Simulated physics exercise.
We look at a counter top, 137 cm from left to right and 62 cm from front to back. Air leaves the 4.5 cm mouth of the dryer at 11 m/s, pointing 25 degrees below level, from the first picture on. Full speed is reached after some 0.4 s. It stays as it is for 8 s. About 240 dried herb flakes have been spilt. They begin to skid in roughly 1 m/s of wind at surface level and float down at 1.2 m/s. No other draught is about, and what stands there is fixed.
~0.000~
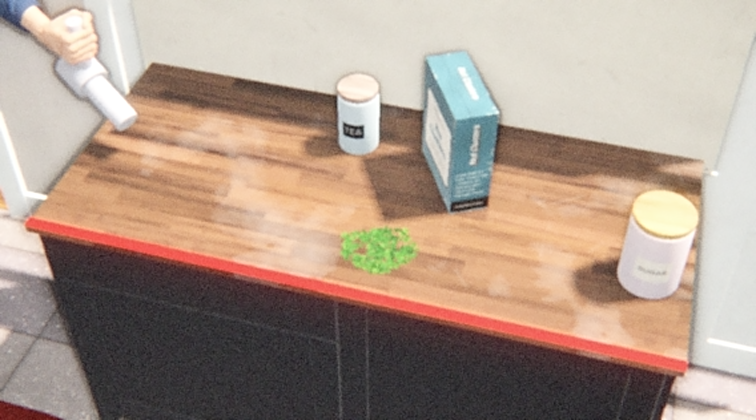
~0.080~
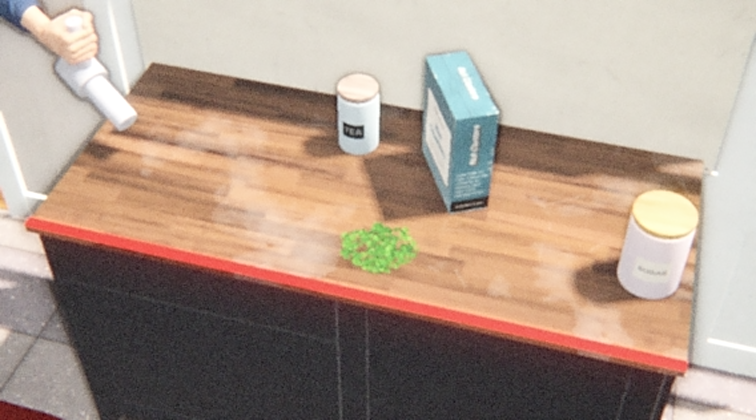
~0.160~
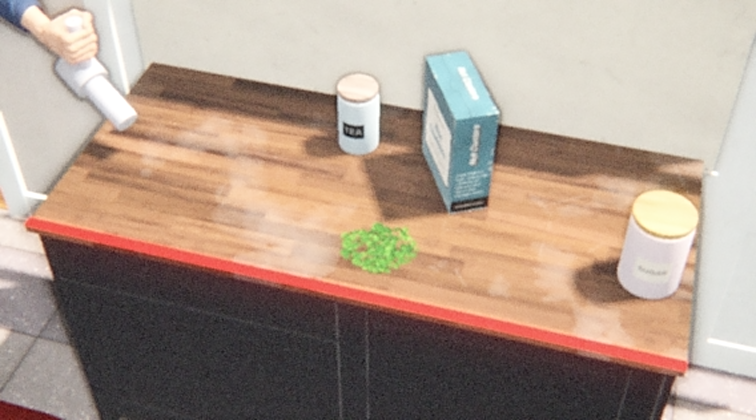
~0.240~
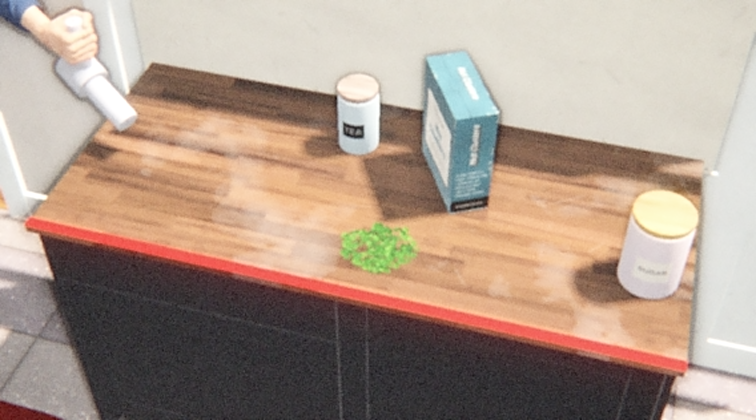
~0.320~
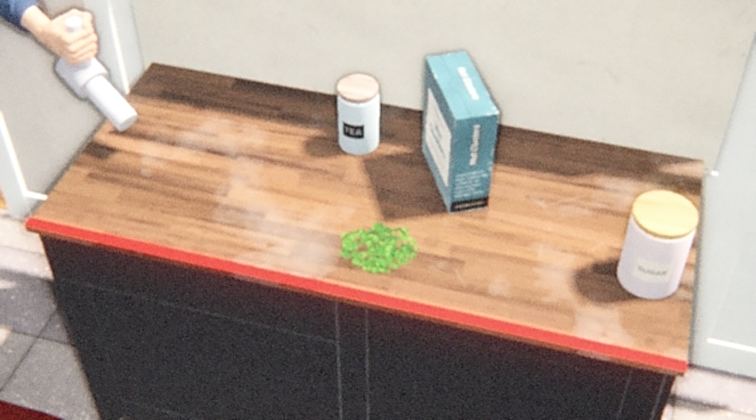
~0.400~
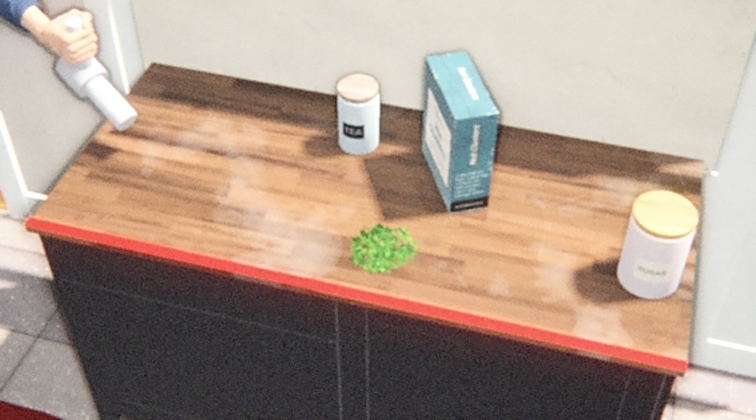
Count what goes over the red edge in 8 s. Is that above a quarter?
Answer: Yes.
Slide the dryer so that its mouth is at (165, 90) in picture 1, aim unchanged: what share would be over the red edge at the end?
In that case some 90 per cent.
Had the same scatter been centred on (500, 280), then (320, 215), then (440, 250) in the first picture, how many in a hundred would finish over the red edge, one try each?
In that order: 20 %, 20 %, 15 %.
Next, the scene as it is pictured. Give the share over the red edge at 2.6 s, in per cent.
Near 50 %.
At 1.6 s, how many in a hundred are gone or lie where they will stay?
Some 100 per cent.
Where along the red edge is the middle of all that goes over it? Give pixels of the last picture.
Around (569, 346).
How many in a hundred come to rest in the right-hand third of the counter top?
Near 0 %.
After 1.6 s, 54 % are over the red edge; 99 % have settled or left.
After 2.6 s, 54 % are over the red edge; 100 % have settled or left.
After 4.4 s, 54 % are over the red edge; 100 % have settled or left.
After 8.0 s, at the end, 54 % are over the red edge.
